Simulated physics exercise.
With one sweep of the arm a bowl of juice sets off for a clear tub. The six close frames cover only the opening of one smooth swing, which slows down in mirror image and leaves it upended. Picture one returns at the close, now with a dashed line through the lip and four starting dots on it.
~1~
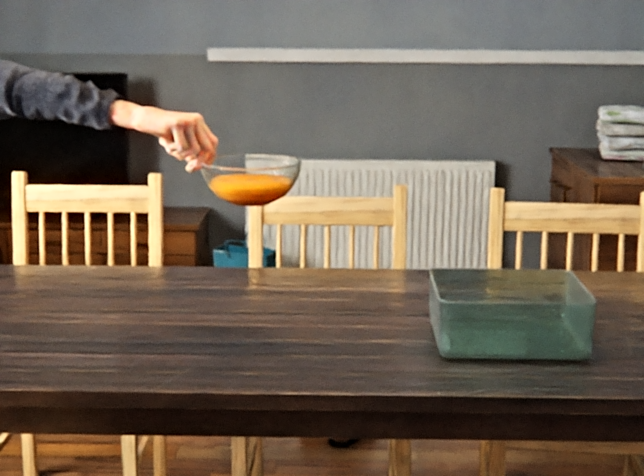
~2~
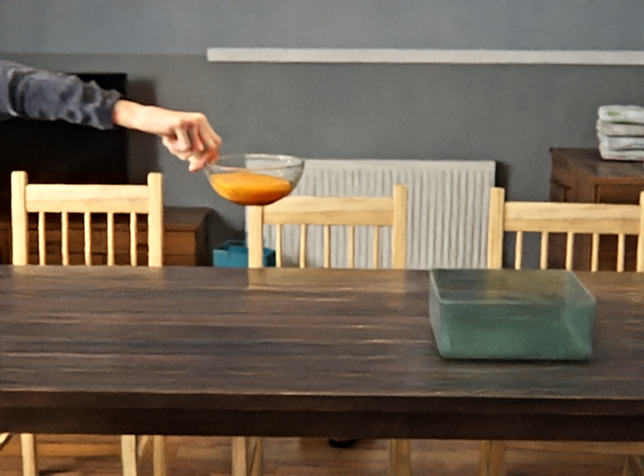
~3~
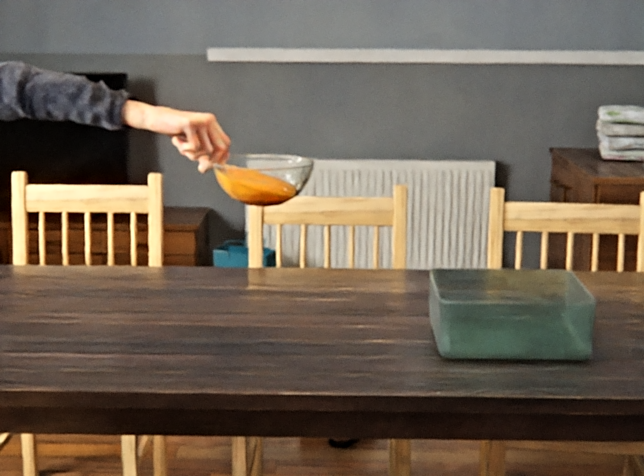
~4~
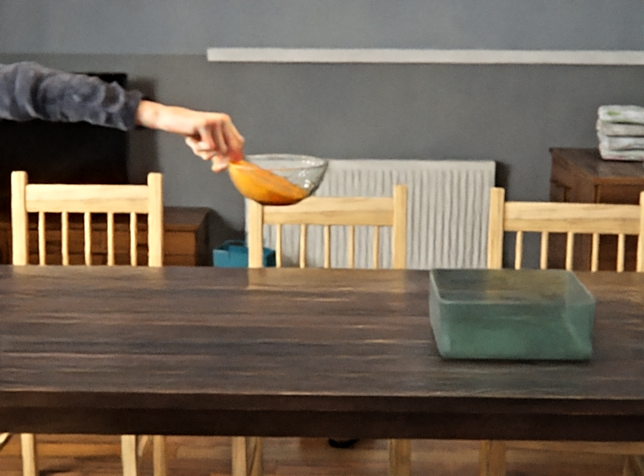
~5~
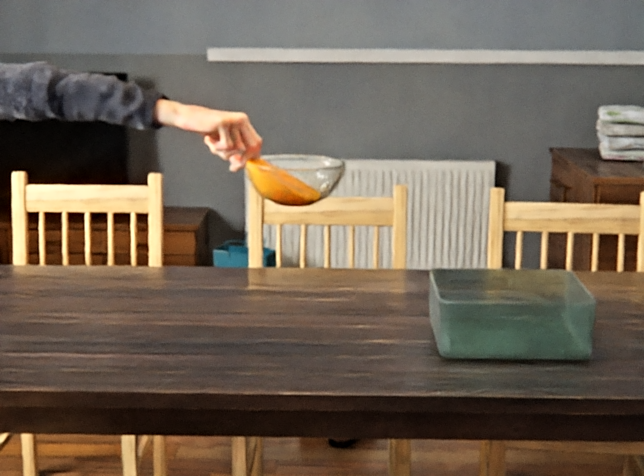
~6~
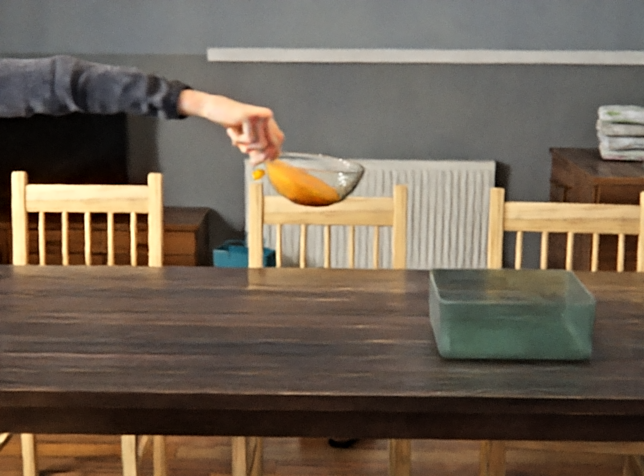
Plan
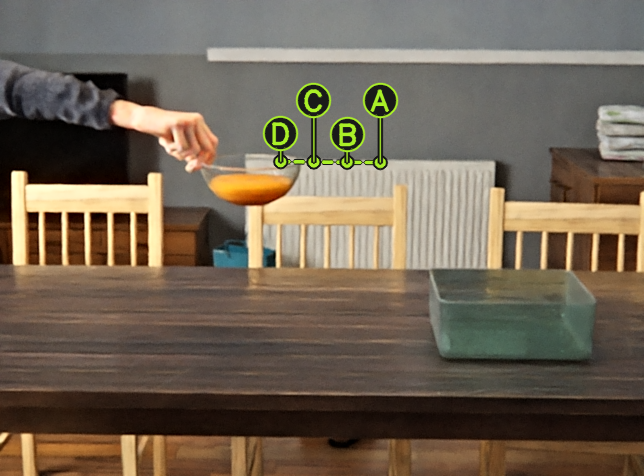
A hand moves a glass bowl of orange juice rightward, and juice slops over its left rim.
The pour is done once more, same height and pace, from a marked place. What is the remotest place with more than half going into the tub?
That is spot D.
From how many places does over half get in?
All four.
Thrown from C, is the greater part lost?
No, not at all.
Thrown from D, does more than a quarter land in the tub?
Yes, clearly.
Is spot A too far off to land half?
No.
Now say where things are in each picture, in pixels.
In the first frame, upright, lip at (300, 161); tub from (439, 356) to (591, 358); nothing has left yet.
In the second frame, upright, lip at (303, 161); nothing has left yet.
In the third frame, upright, lip at (313, 162); nothing has left yet.
In the fourth frame, upright, lip at (327, 162); nothing has left yet.
In the fifth frame, upright, lip at (344, 163); juice is over the rim, down to (242, 163).
In the sixth frame, tipped about 7°, lip at (363, 168); juice is over the rim, down to (256, 178).
In lime, A at (380, 162); B at (347, 162); C at (313, 162); D at (280, 161).
With A, about 70 % lands in the tub, 5 % falls short and 26 % goes beside or beyond.
With B, about 87 % lands in the tub, 8 % falls short and 5 % goes beside or beyond.
With C, about 79 % lands in the tub, 14 % falls short and 7 % goes beside or beyond.
With D, about 63 % lands in the tub, 29 % falls short and 7 % goes beside or beyond.
